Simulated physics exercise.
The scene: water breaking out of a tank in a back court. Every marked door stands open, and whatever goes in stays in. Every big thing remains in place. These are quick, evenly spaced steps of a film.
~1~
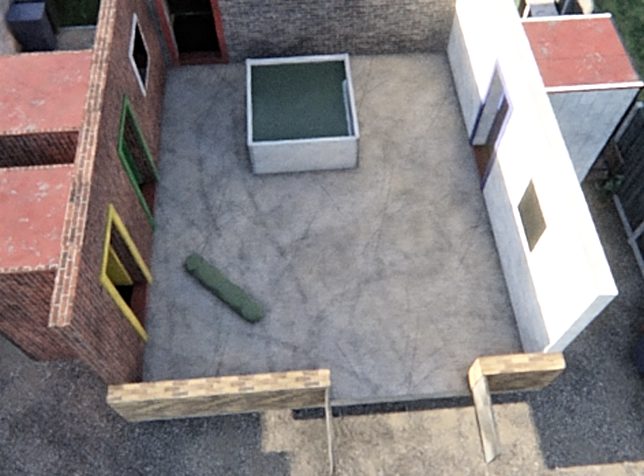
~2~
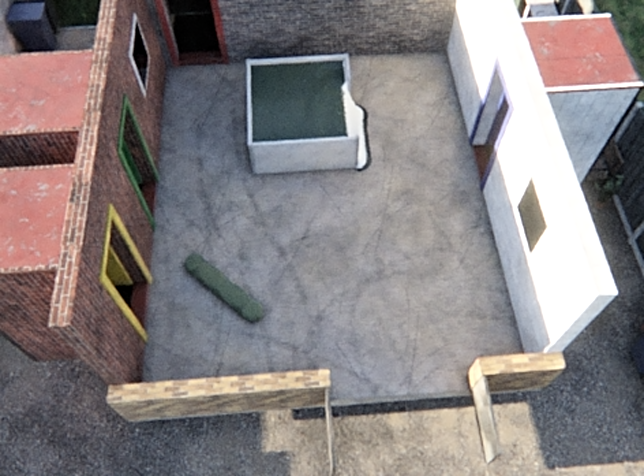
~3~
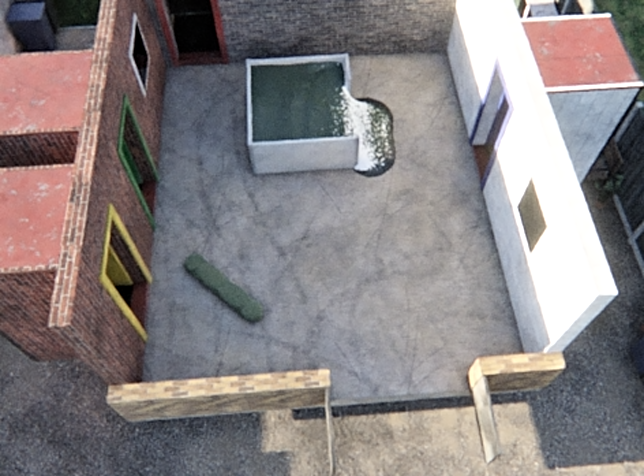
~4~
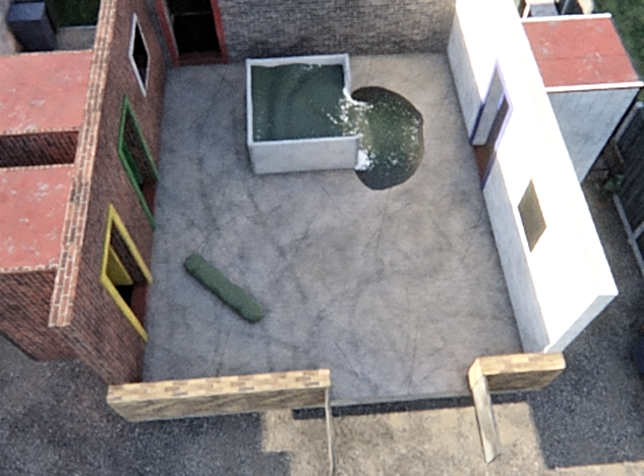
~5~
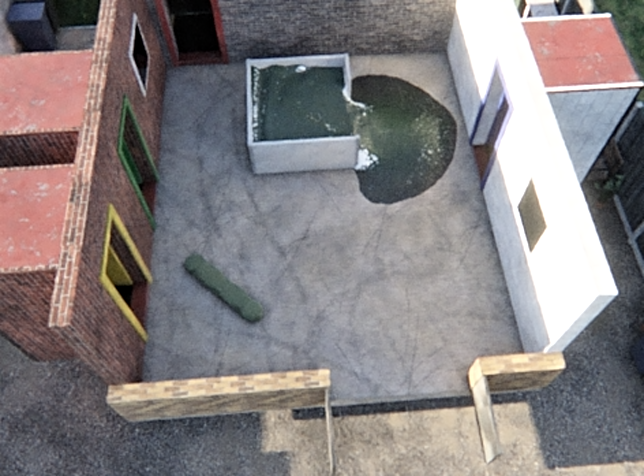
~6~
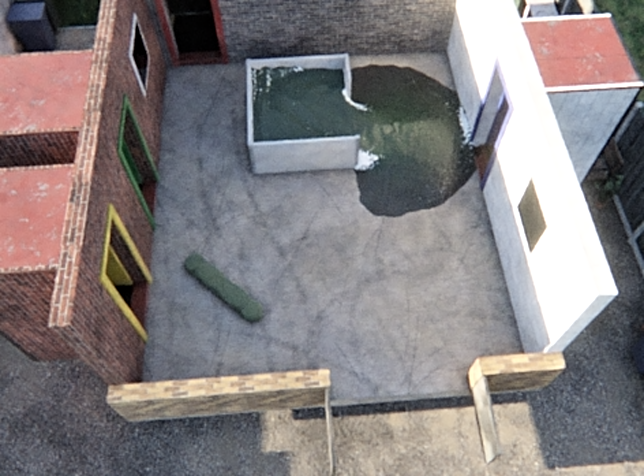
The clip opens on a walled court seen from above, with a white-sided open tank of dark green water standing whole and still. The tank's right side breaks open and water pours through the gap, foaming white, then spreads across the paving in a widening dark pool that reaches the white right-hand wall.
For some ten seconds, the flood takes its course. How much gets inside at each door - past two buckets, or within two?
The blue door past two, the red door within two, the yellow door within two, the green door within two.
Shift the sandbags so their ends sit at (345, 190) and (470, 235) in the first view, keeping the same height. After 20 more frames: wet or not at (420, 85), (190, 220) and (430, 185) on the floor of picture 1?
Results in turn: Reached, then unreached, then reached.
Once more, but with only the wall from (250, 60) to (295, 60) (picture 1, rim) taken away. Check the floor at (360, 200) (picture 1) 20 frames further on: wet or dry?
At that place: Free of water.
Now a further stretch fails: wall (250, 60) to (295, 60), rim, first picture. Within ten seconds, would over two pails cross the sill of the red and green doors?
Red door: Above the limit; green door: Below the limit.
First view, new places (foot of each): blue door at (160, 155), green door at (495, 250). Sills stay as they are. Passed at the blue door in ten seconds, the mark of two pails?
In that case the blue one stays unflooded.
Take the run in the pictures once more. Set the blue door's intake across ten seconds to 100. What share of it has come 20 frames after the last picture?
Around 70 %.
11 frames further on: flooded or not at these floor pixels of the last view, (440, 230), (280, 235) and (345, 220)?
Result, in that order: Wetted / not wetted / not wetted.
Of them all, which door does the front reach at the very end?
It's the yellow door.
A moment on, water covers 20 % of the floor; the blue door far over two buckets in, the red door not reached, the yellow door not reached, the green door not reached.
Next, water covers 25 % of the floor; the blue door far over two buckets in, the red door not reached, the yellow door not reached, the green door not reached.
Then, water covers 40 % of the floor; the blue door far over two buckets in, the red door not reached, the yellow door not reached, the green door not reached.
Later, water covers 65 % of the floor; the blue door far over two buckets in, the red door wet at the sill, nothing in, the yellow door not reached, the green door wet at the sill, nothing in.
In the end, water covers 90 % of the floor; the blue door far over two buckets in, the red door under two buckets in, the yellow door wet at the sill, nothing in, the green door wet at the sill, nothing in.
